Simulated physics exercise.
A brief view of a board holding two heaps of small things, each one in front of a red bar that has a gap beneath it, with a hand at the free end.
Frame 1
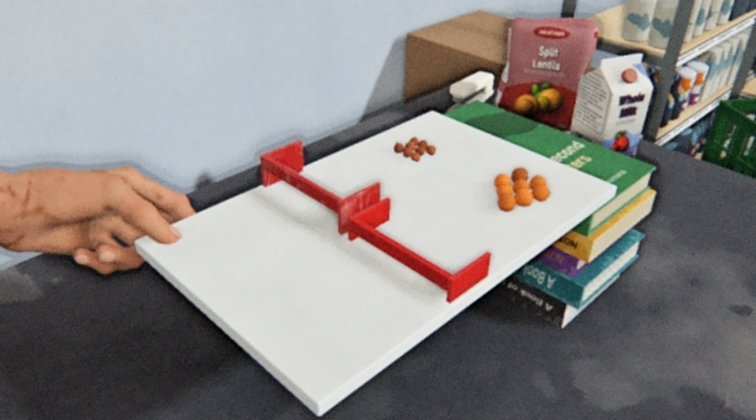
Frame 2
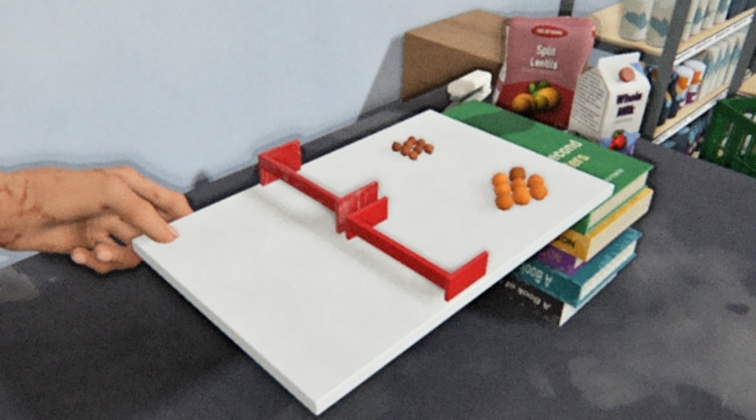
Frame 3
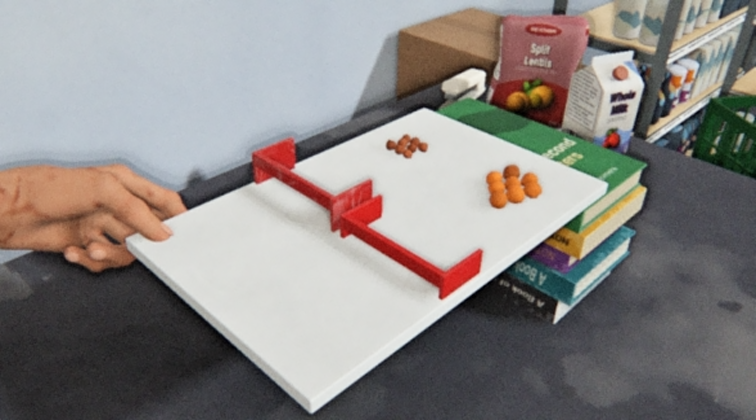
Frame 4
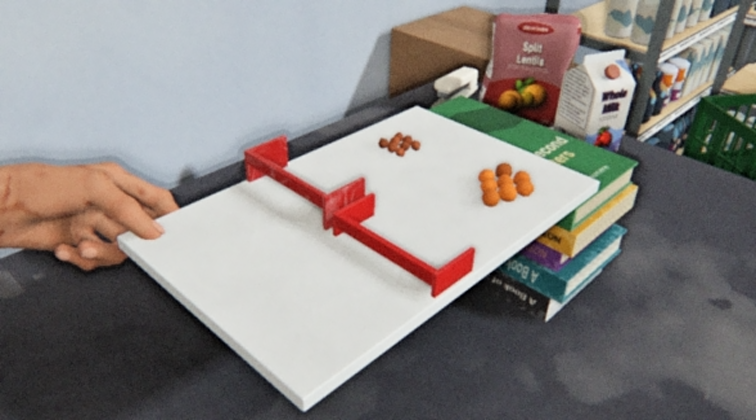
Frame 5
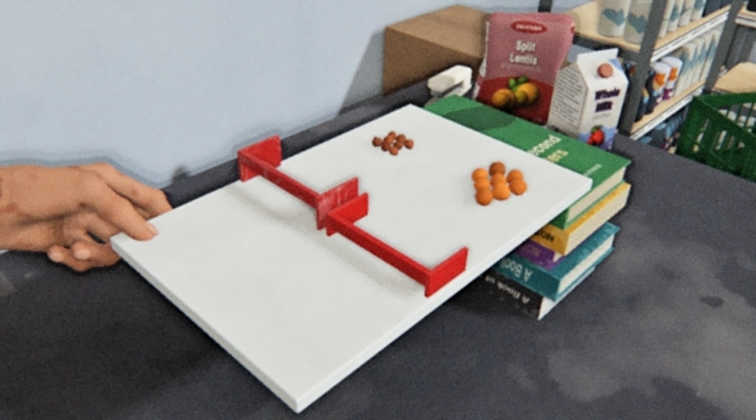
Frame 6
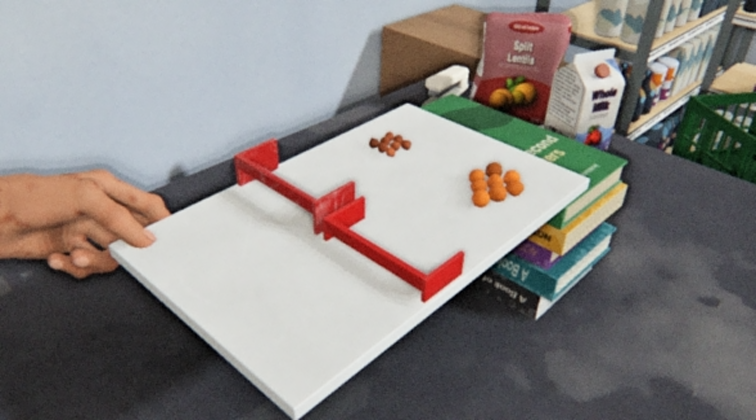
A hand at the left end barely moves a white board resting on stacked books, dipping its held end very slightly, while two small heaps of round brown and orange pieces stay in place behind red bars.
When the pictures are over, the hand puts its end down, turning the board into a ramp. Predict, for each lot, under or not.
Front lot not under, back lot under.
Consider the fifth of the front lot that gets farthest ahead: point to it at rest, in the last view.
Near (380, 317).
Then, 0.47 s on from there, board sloping at 13°; front lot where it was; back lot where it was.
Then, 0.96 s on from there, board sloping at 24°; front lot has reached its gate; back lot has reached its gate.
Then, 1.55 s on from there, board resting at 27°; front lot has reached its gate; back lot the whole lot past its gate.
In the end, board resting at 27°; front lot gathered behind its gate; back lot the whole lot past its gate.
